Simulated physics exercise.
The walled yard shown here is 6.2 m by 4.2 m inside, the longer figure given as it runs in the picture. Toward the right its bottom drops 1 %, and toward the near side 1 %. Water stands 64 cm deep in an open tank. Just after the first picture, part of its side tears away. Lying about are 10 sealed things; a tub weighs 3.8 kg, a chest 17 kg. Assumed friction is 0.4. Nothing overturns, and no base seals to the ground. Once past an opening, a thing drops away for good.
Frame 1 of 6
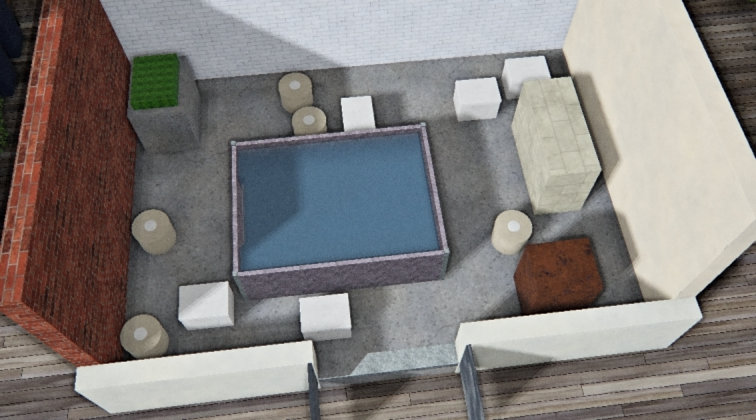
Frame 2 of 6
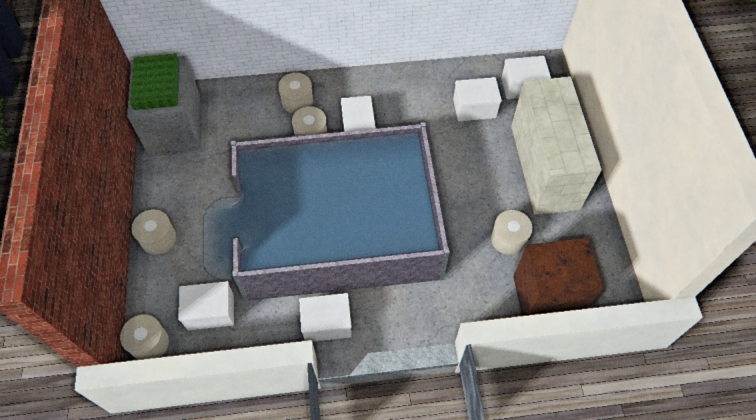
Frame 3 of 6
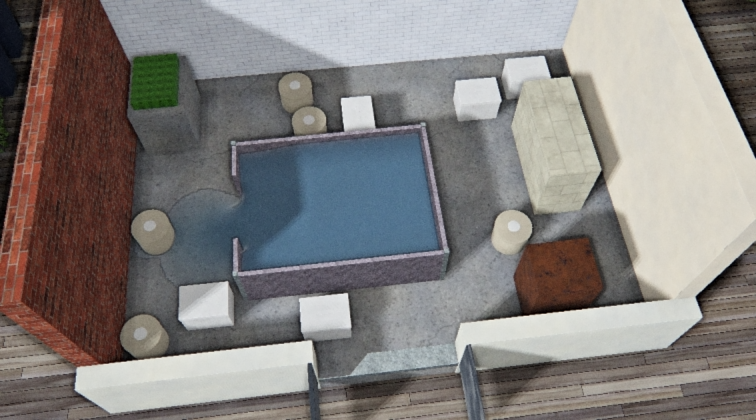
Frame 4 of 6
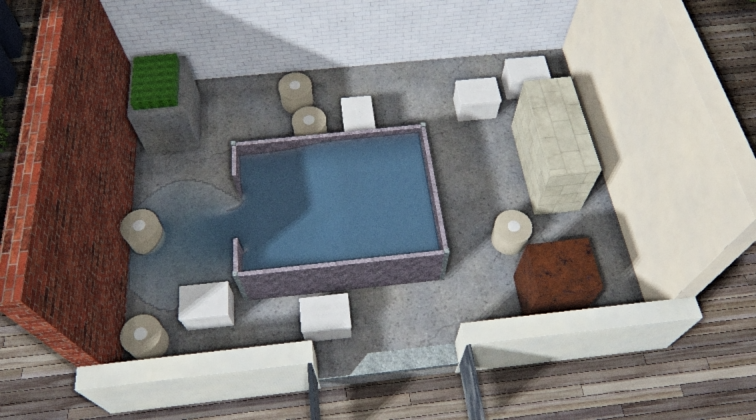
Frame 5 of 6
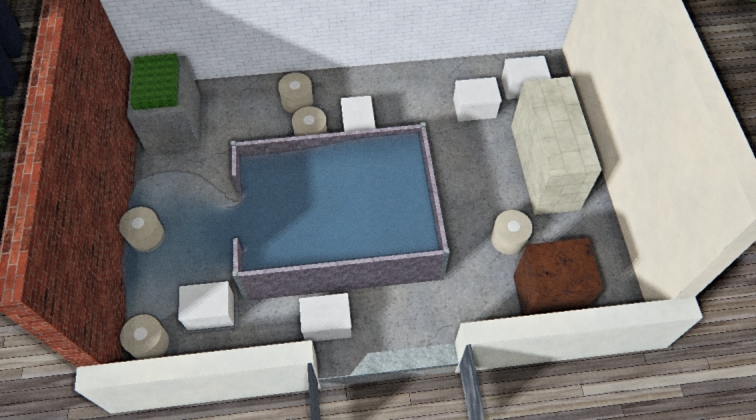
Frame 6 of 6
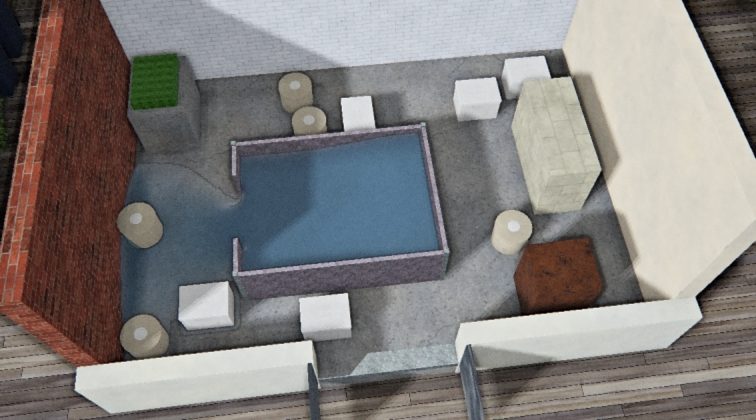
At first, a rectangular tank of blue water stands full in a walled yard among white blocks and pale round tubs. Then a gap opens in its left side and water spreads across the floor toward the brick wall, nudging one tub slightly left while the other objects stay put.
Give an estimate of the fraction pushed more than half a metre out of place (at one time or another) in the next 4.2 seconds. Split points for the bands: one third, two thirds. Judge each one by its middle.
My call: Two thirds or more.
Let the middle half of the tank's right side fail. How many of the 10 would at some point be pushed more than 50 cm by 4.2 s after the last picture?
Then 5.
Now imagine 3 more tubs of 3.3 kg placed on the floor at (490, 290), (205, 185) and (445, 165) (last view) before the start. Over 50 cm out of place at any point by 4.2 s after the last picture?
So it's gets above, then gets above, then stays below.
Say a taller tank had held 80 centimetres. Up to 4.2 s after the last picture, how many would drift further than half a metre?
Then 9 of them.
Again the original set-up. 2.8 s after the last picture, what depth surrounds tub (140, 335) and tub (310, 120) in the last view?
10 and 6 cm.
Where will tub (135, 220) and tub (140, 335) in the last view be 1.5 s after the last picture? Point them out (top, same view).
They end up about (178, 141) and (287, 317) in the last view.
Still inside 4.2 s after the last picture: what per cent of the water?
Still held: Near 96 %.
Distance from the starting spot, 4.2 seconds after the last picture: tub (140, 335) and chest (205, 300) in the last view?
In turn: 350 cm, 10 cm.
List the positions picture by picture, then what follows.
The first picture shows a tub at (150, 226), on the bottom; a tub at (513, 226), on the bottom; 3.8 m2 under water; 0 of 10 have shifted.
The second picture shows a tub at (150, 226) rests on the ground; a tub at (513, 226) rests on the ground; 4.4 m2 under water; 0 of 10 have shifted.
The third picture shows a tub at (150, 226), on the bottom; a tub at (513, 226) rests on the ground; 5.0 m2 under water; 0 of 10 have shifted.
The fourth picture shows a tub at (139, 226), on the bottom, 13 cm from its start; a tub at (513, 226) rests on the ground; water covers 5.8 m2; 1 of 10 have shifted.
The fifth picture shows a tub at (138, 223) floats, 13 cm from its start; a tub at (513, 226), on the bottom; 6.1 m2 under water; 1 of 10 have shifted.
The sixth picture shows a tub at (136, 219) floats, 13 cm from its start; a tub at (513, 226), on the bottom; 6.4 m2 under water; 1 of 10 have shifted.
Then, 0.4 s after the last picture 0 of 10 are over 50 cm from their spots; 1 afloat.
Then, 1.5 s after the last picture 2 of 10 are over 50 cm from their spots; 2 afloat.
Then, 2.8 s after the last picture 6 of 10 are over 50 cm from their spots; 6 afloat.
Then, 4.2 s after the last picture 7 of 10 are over 50 cm from their spots, and 7 have been at some point; 7 afloat.
